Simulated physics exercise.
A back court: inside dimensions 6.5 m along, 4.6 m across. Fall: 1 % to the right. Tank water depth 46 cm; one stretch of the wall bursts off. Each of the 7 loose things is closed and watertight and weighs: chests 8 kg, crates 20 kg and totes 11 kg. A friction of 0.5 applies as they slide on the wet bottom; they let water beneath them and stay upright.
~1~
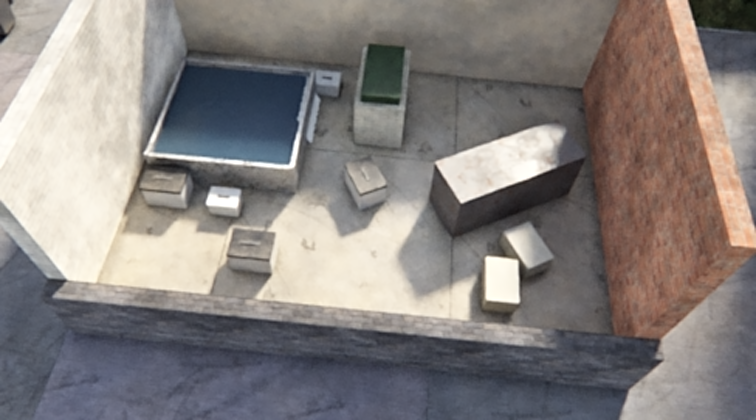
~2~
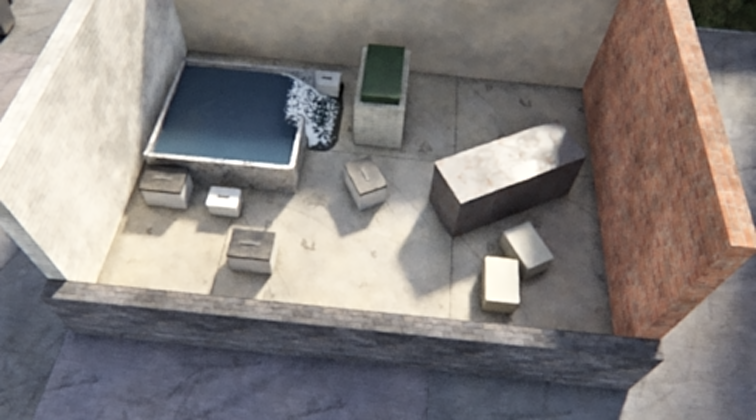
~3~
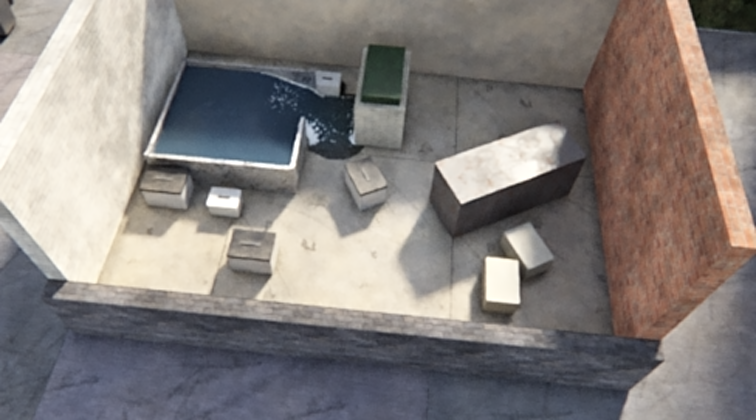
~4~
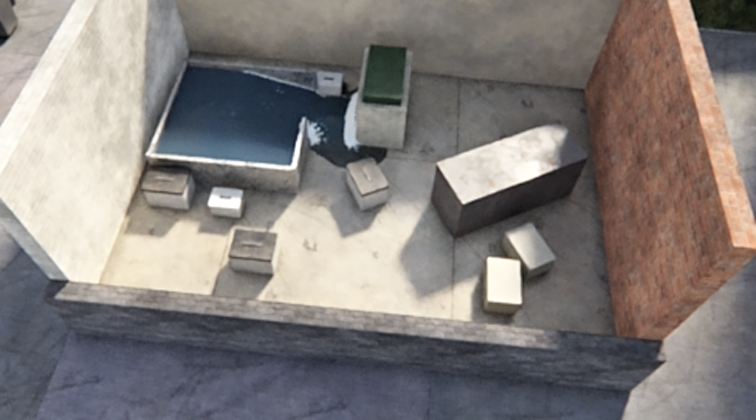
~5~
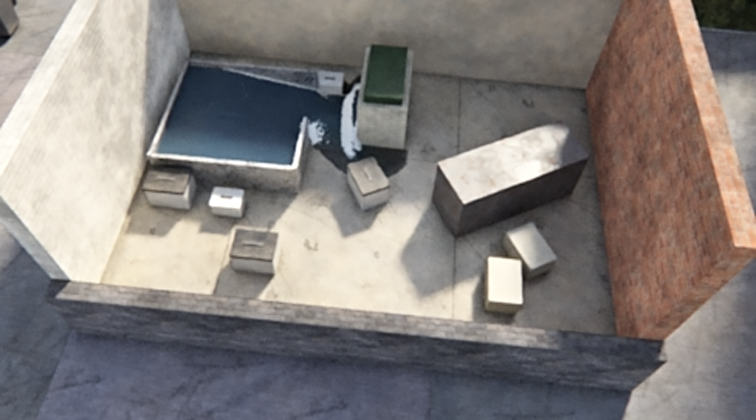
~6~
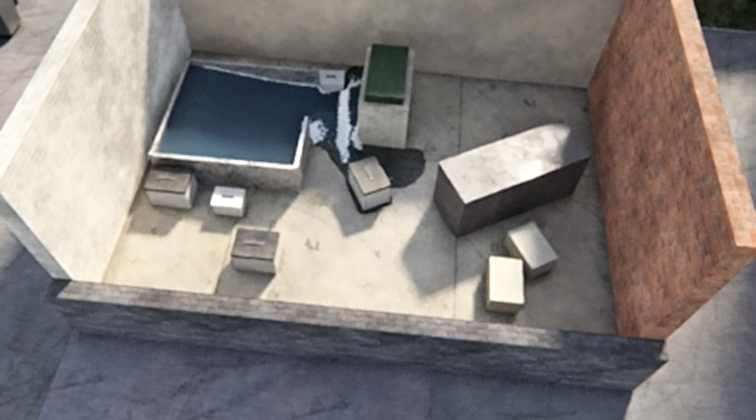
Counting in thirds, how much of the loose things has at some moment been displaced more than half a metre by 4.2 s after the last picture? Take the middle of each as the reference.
Under a third.
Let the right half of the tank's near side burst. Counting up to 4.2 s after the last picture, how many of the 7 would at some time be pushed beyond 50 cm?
The answer then is 5.
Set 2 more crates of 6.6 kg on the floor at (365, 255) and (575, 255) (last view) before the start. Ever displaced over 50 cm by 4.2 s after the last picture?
Outcome: Breaks the threshold first, stays within second.
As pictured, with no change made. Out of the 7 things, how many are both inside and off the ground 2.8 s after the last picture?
It comes to 1 of them.
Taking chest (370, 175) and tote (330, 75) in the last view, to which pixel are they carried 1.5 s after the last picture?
Somewhere around (411, 255) and (298, 71).
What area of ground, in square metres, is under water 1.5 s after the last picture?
Some 15 m2 of it.
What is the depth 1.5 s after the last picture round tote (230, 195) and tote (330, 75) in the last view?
First roughly 0 cm, second roughly 6 cm.
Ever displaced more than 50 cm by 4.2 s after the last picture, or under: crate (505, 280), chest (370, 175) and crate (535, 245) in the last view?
First falling below it, second exceeding it, third falling below it.
Then, 0.4 s after the last picture 0 of 7 are over 50 cm from their spots; 0 afloat.
Then, 1.5 s after the last picture 2 of 7 are over 50 cm from their spots; 0 afloat.
Then, 2.8 s after the last picture 2 of 7 are over 50 cm from their spots; 1 afloat.
Then, 4.2 s after the last picture 2 of 7 are over 50 cm from their spots, and 2 have been at some point; 2 afloat.
